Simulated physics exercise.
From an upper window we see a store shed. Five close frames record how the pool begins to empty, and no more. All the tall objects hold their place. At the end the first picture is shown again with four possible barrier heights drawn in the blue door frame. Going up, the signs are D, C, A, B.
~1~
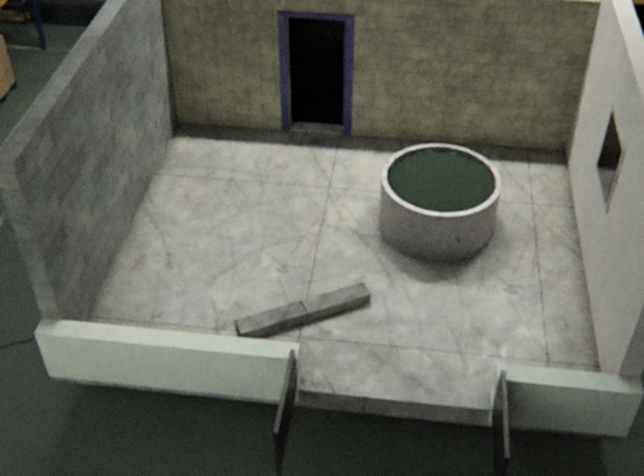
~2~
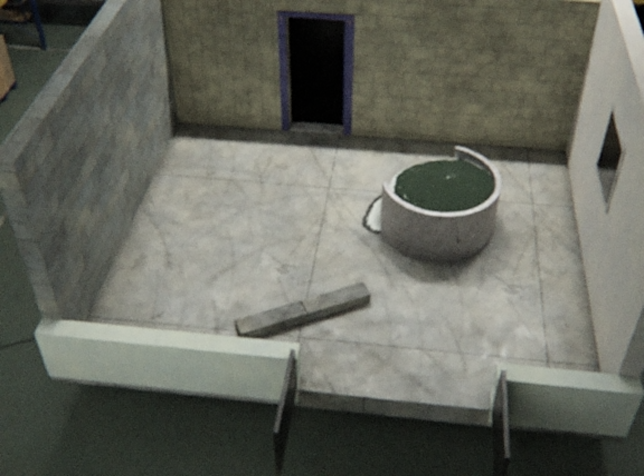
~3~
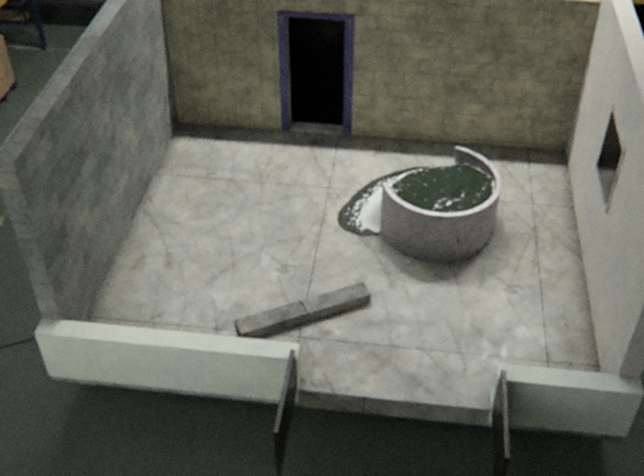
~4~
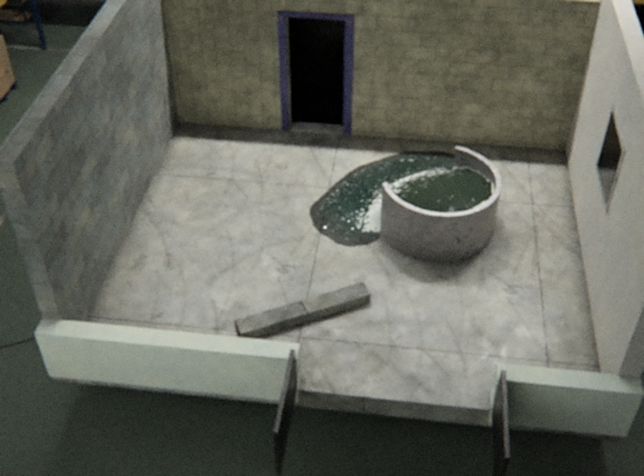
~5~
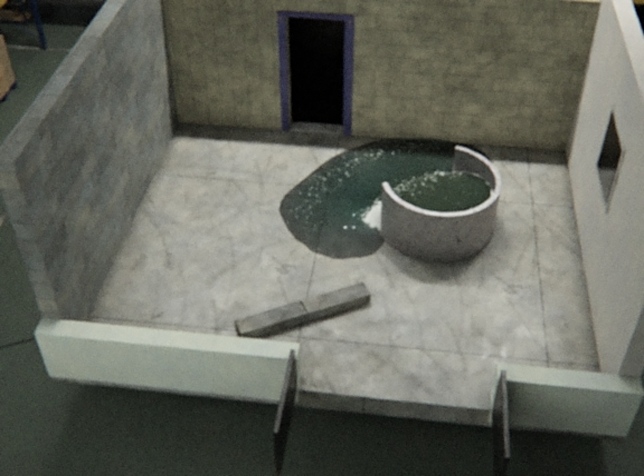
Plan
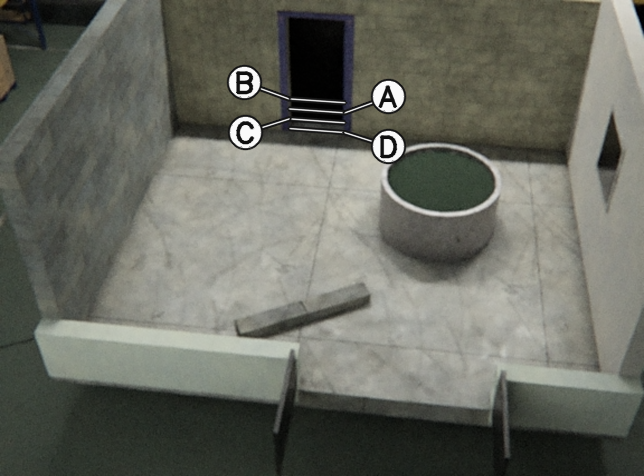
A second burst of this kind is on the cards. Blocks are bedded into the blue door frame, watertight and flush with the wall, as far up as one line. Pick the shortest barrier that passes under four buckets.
C will do.
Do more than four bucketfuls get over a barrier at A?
No, not at all.
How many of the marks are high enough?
Three.
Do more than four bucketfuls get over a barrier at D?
Yes, that goes wrong.
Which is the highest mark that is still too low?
It is D.
On the marked copy, A at (316, 110); B at (316, 100); C at (316, 120); D at (317, 130); from the bottom up D, C, A, B.
Choosing A, nothing gets over.
Choosing B, nothing gets over.
Choosing C, a splash gets over, under a bucket.
Choosing D, about 10 bucketfuls get in.
